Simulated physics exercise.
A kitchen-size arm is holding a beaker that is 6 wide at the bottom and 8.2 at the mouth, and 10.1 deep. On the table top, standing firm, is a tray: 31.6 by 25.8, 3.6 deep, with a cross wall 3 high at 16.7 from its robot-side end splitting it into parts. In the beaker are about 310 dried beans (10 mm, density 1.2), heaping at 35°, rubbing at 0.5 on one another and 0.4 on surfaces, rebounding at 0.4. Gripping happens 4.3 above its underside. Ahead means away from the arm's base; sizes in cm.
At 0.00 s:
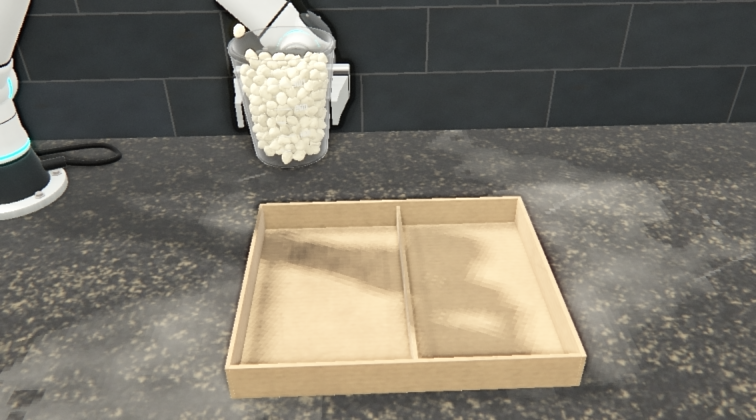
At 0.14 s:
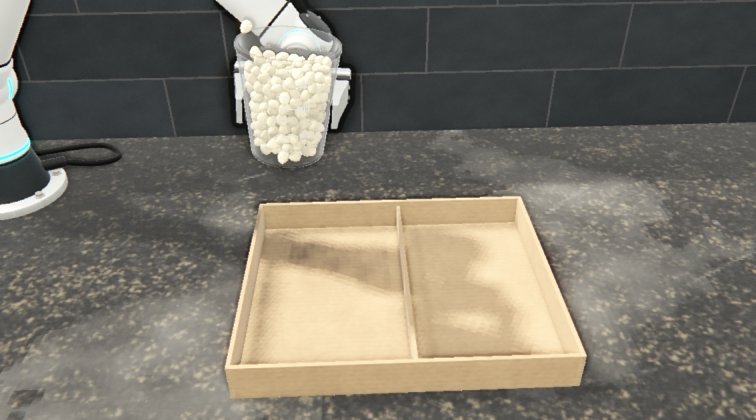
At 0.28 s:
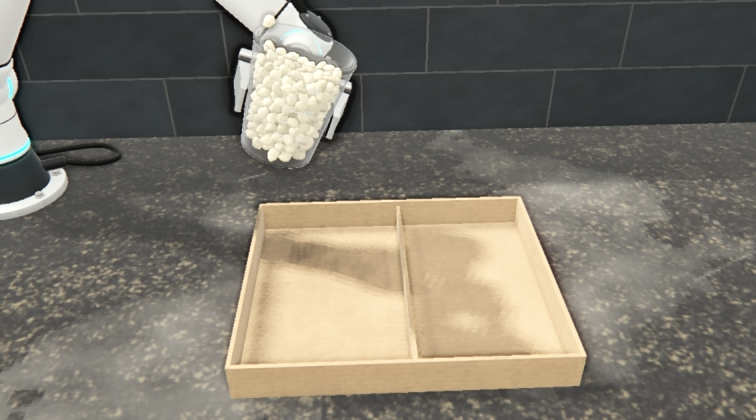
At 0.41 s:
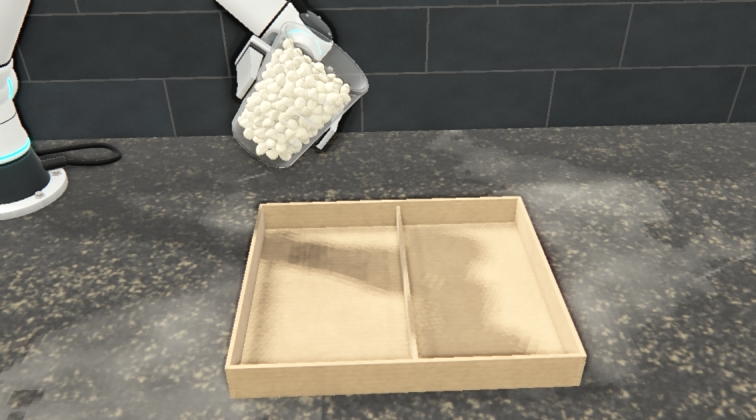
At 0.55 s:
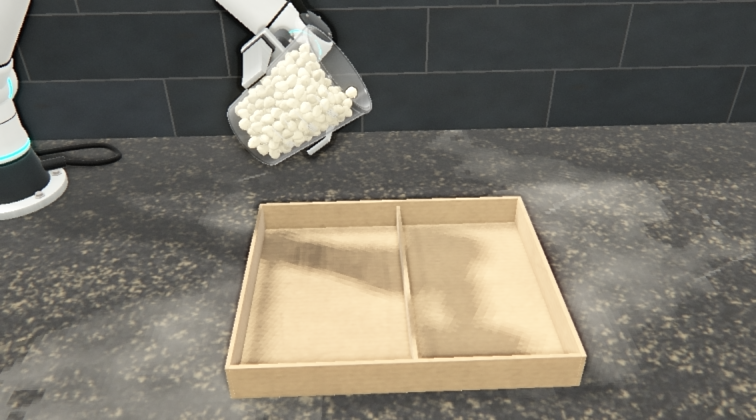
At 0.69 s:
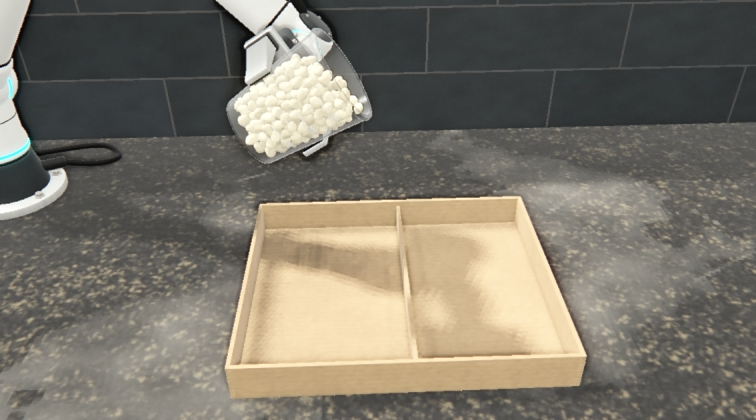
In this clip, a white robot arm holds a clear beaker full of white beans behind a divided wooden tray on a dark speckled countertop, then steadily tilts it to the right, the beans shifting toward its rim.
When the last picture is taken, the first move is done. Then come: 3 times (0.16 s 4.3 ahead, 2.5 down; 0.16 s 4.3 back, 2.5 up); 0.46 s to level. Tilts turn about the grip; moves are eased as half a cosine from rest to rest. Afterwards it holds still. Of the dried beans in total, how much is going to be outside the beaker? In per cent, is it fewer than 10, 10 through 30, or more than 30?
Fewer than 10 per cent.
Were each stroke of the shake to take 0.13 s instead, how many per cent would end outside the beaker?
The share would be near 15 %.
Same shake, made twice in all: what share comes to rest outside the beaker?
In that case, some 5 per cent.
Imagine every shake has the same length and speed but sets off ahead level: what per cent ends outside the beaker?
Some 15 in a hundred.
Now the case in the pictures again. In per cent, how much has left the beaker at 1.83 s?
My estimate is roughly 5 % gone.
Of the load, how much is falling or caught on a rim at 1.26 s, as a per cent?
It amounts to roughly 1 in a hundred.
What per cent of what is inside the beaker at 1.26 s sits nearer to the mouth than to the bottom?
Something near 45 per cent is there.
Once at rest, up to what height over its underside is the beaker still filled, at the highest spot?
Around 10.0 cm up.
By 1.26 s, tilted 58° forward, highest piece 24 above the table; 294 in the beaker, 8 in the far-side part, 7 in the robot-side part, 4 in flight or on a rim.
By 1.83 s, tilted 39° forward, highest piece 26 above the table; 292 in the beaker, 11 in the robot-side part, 10 in the far-side part.
By 2.31 s, level, highest piece 29 above the table; 292 in the beaker, 11 in the robot-side part, 10 in the far-side part.
By 3.36 s, level, highest piece 29 above the table; 292 in the beaker, 11 in the robot-side part, 10 in the far-side part.
Final count, 292 in the beaker, 11 in the robot-side part, 10 in the far-side part. That is 7 % outside the beaker.
